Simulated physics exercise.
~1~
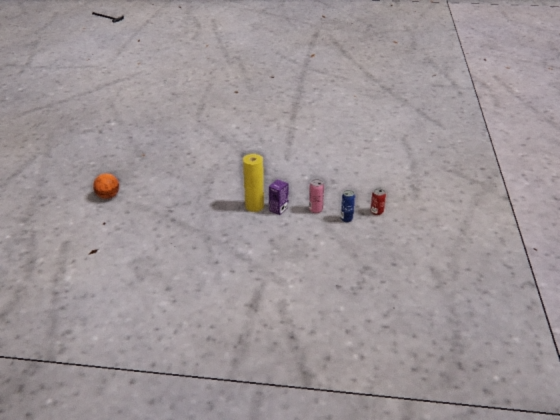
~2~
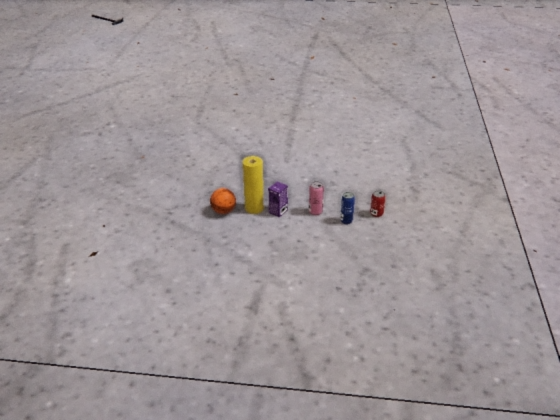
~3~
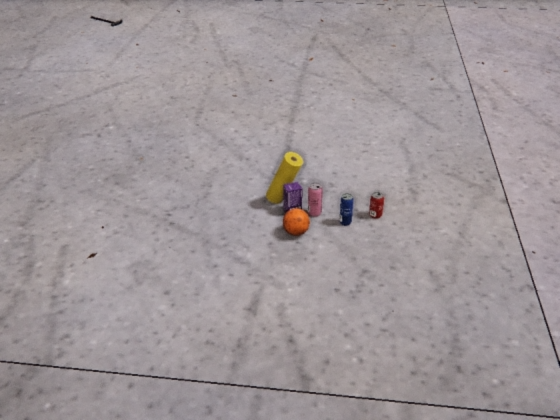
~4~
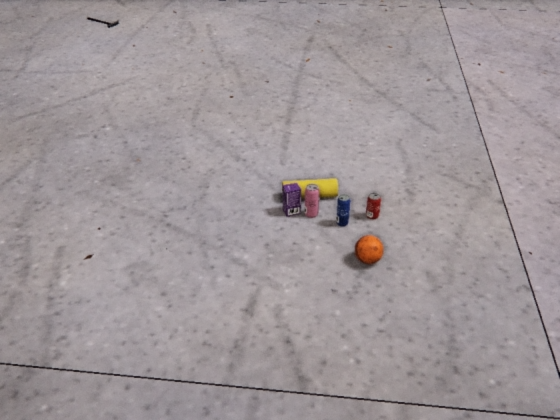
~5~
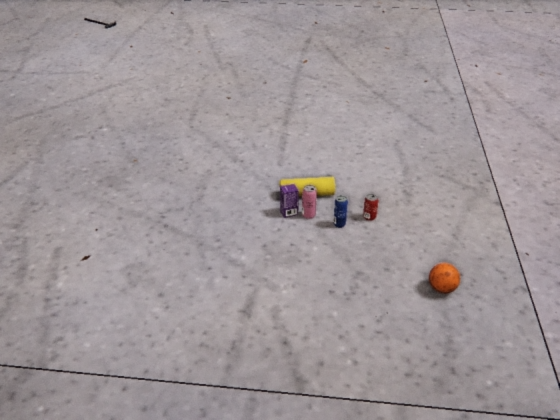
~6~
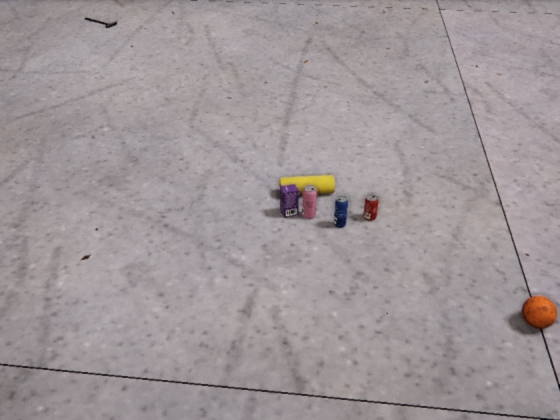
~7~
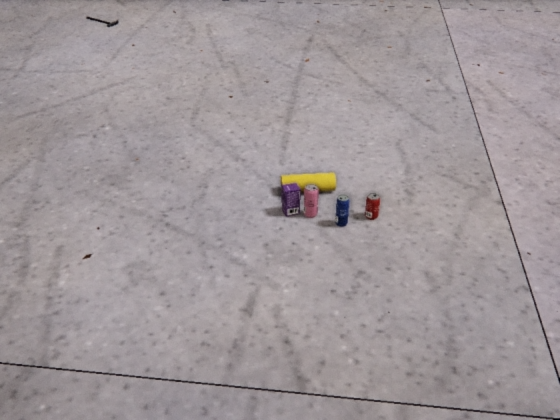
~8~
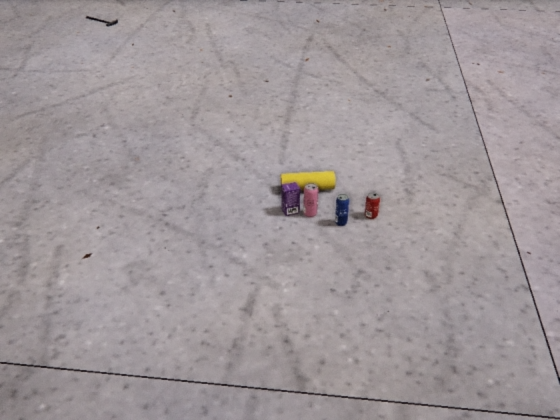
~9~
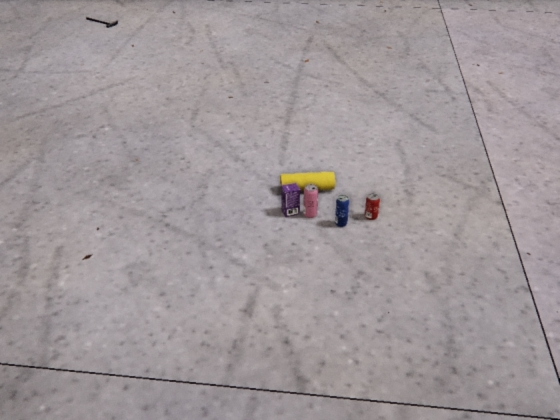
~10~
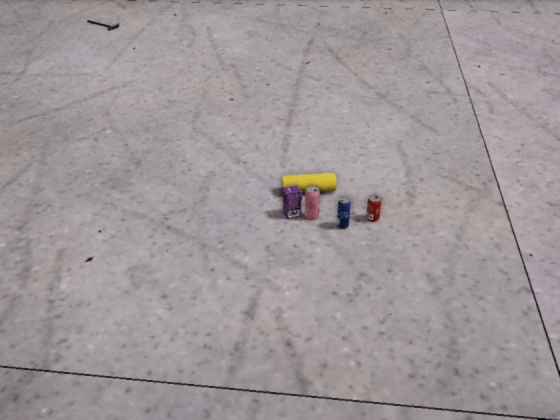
A tall yellow roll stood beside a purple carton and pink, blue and red cans when an orange ball rolled in from the left, knocked it onto its side and nudged the carton right, then rolled out of view, leaving the cans standing.
